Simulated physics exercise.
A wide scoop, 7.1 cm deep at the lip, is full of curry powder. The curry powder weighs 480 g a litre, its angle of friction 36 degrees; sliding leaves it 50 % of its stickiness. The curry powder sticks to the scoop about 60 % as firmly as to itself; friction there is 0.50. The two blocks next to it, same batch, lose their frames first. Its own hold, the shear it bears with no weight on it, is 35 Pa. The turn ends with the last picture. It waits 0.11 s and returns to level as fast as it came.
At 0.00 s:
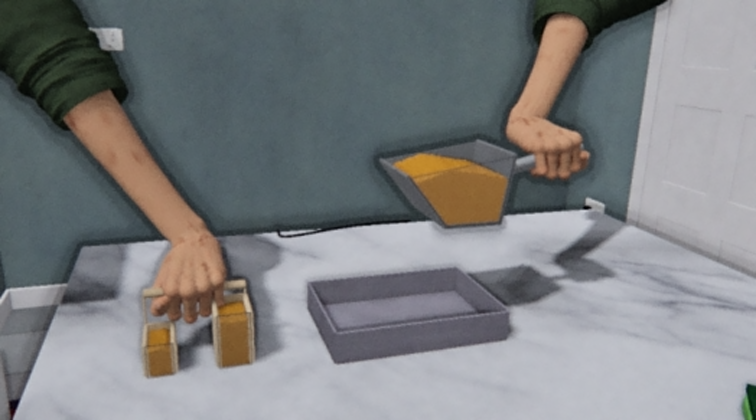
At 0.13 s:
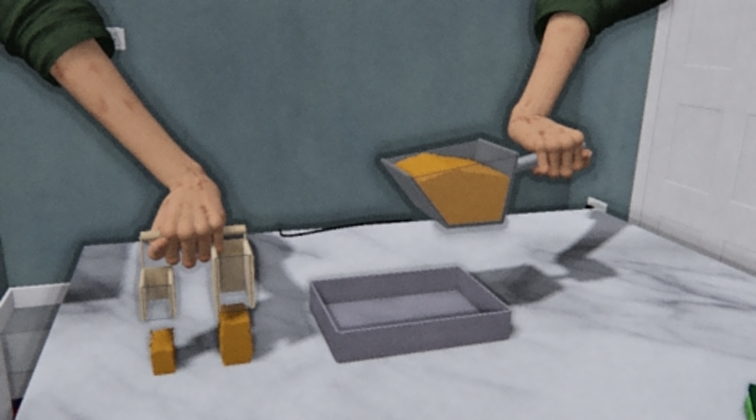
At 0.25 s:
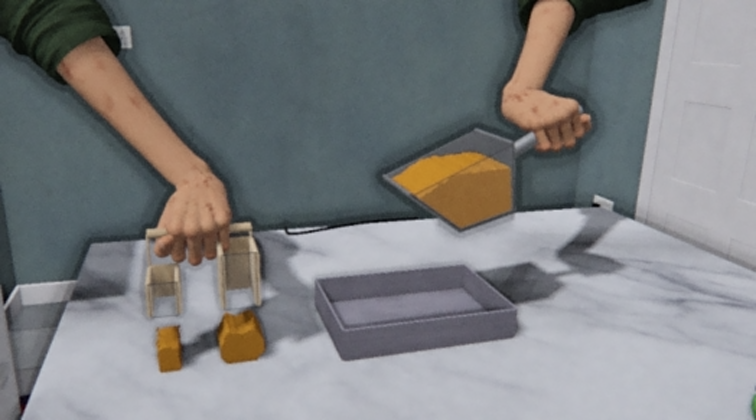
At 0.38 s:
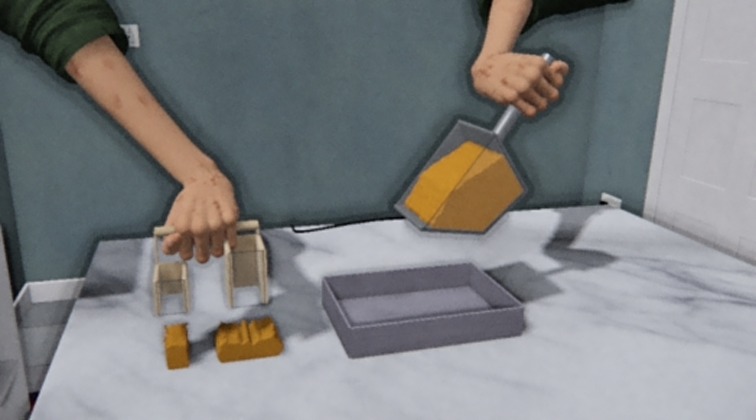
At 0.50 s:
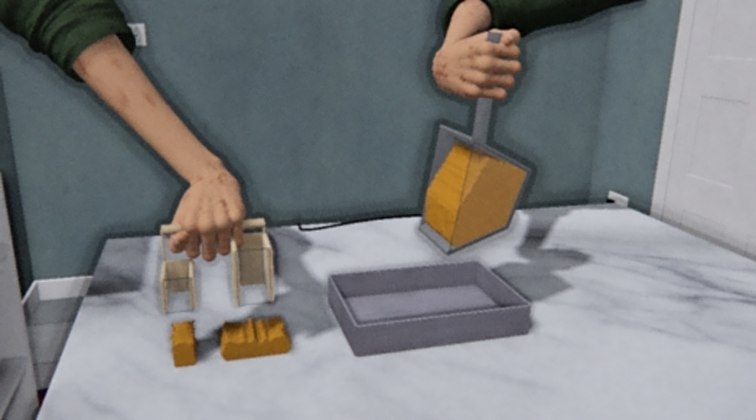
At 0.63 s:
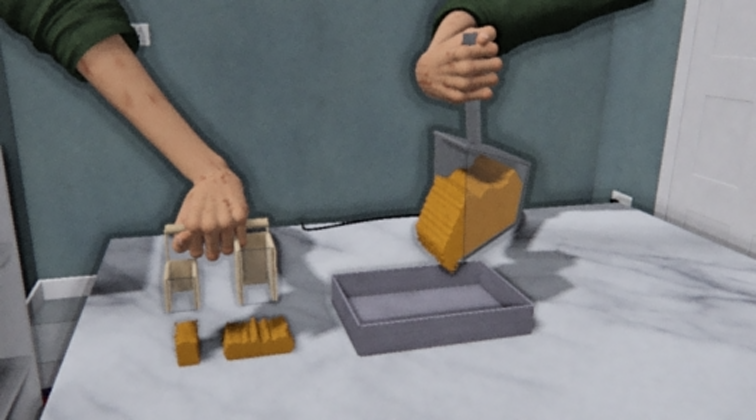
A person lifts wooden molds off two orange blocks, then tilts a scoop of orange powder.
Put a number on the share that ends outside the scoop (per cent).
Expect roughly 61 %.
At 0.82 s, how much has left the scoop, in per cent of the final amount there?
Some 90 per cent.
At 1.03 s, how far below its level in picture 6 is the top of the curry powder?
About 3.0 cm.
After 0.82 s, the scoop is at 78 degrees and 53 % has left it.
After 1.03 s, the scoop is at 34 degrees and 61 % has left it.
After 1.25 s, the scoop is at 0 degrees and 61 % has left it.
After 1.47 s, the scoop is at 0 degrees and 61 % has left it.
After 1.58 s, at the end, the scoop is at 0 degrees and 61 % has left it.
